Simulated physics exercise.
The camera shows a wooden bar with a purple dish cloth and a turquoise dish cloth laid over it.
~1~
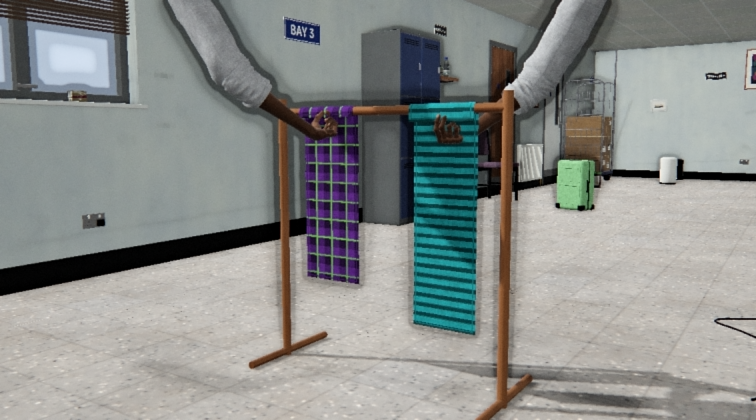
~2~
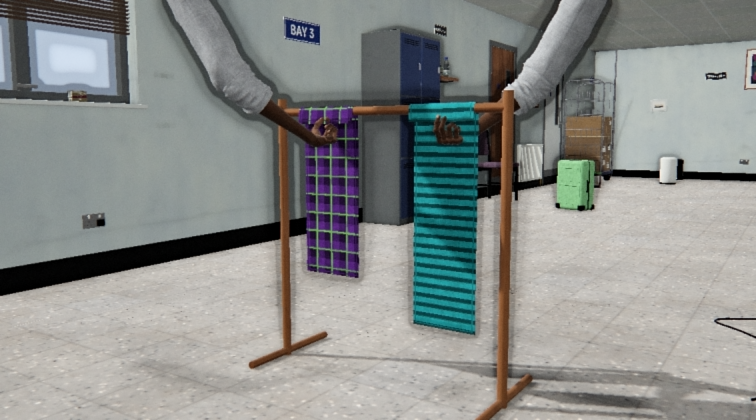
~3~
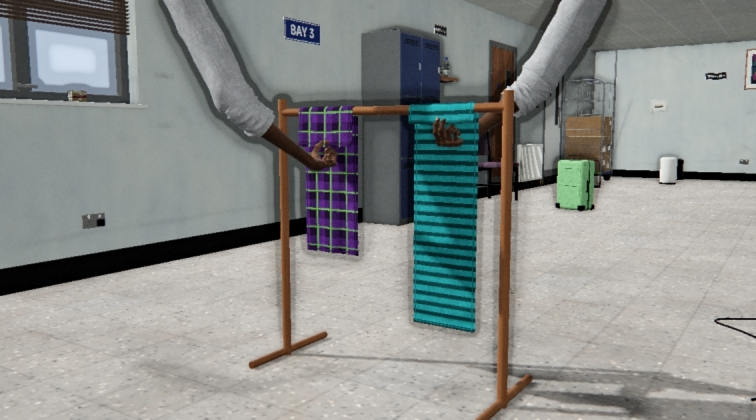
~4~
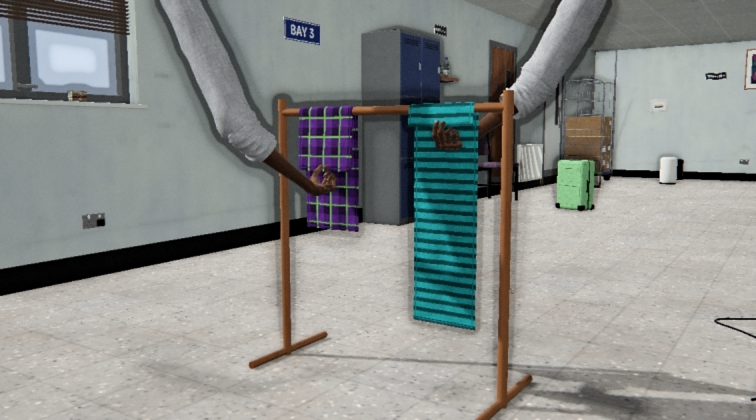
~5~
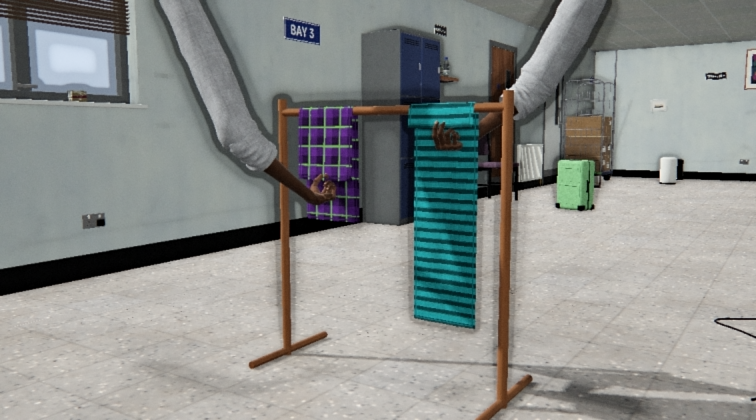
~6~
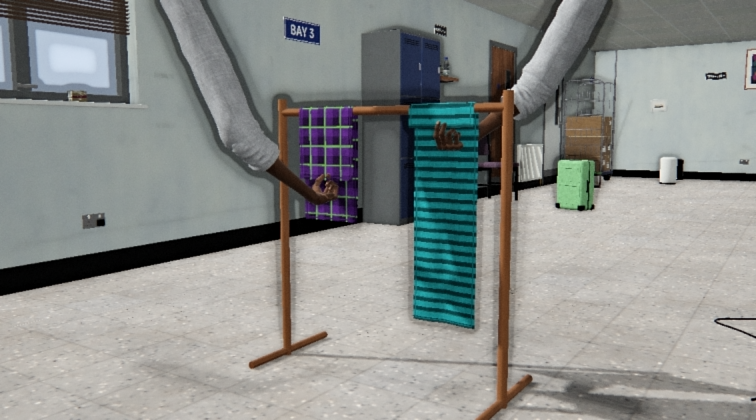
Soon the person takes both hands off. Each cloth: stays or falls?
Outcome: The purple dish cloth will stay put I expect, the turquoise dish cloth will fall off I expect.
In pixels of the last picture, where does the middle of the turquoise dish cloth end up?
(445, 387), roughly.
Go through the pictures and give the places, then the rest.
In the first frame, purple dish cloth front hem (343, 113), back hem (350, 279); turquoise dish cloth front hem (419, 118), back hem (423, 322).
In the second frame, purple dish cloth front hem (343, 120); turquoise dish cloth front hem (419, 118).
In the third frame, purple dish cloth front hem (343, 143); turquoise dish cloth front hem (419, 120).
In the fourth frame, purple dish cloth front hem (342, 168); turquoise dish cloth front hem (418, 123).
In the fifth frame, purple dish cloth front hem (342, 177); turquoise dish cloth front hem (418, 124).
In the sixth frame, purple dish cloth front hem (344, 177), back hem (349, 219), front over half the back; turquoise dish cloth front hem (419, 124), back hem (423, 317), front far shorter than the back.
Then, 0.40 s on from there, purple dish cloth as it was left; turquoise dish cloth clear of the rail and dropping near (445, 281).
Then, 0.66 s on from there, purple dish cloth as it was left; turquoise dish cloth in a heap on the floor near (445, 386).
In the end, purple dish cloth as it was left; turquoise dish cloth in a heap on the floor near (445, 387). The purple dish cloth stays on and the turquoise dish cloth slips to the floor.
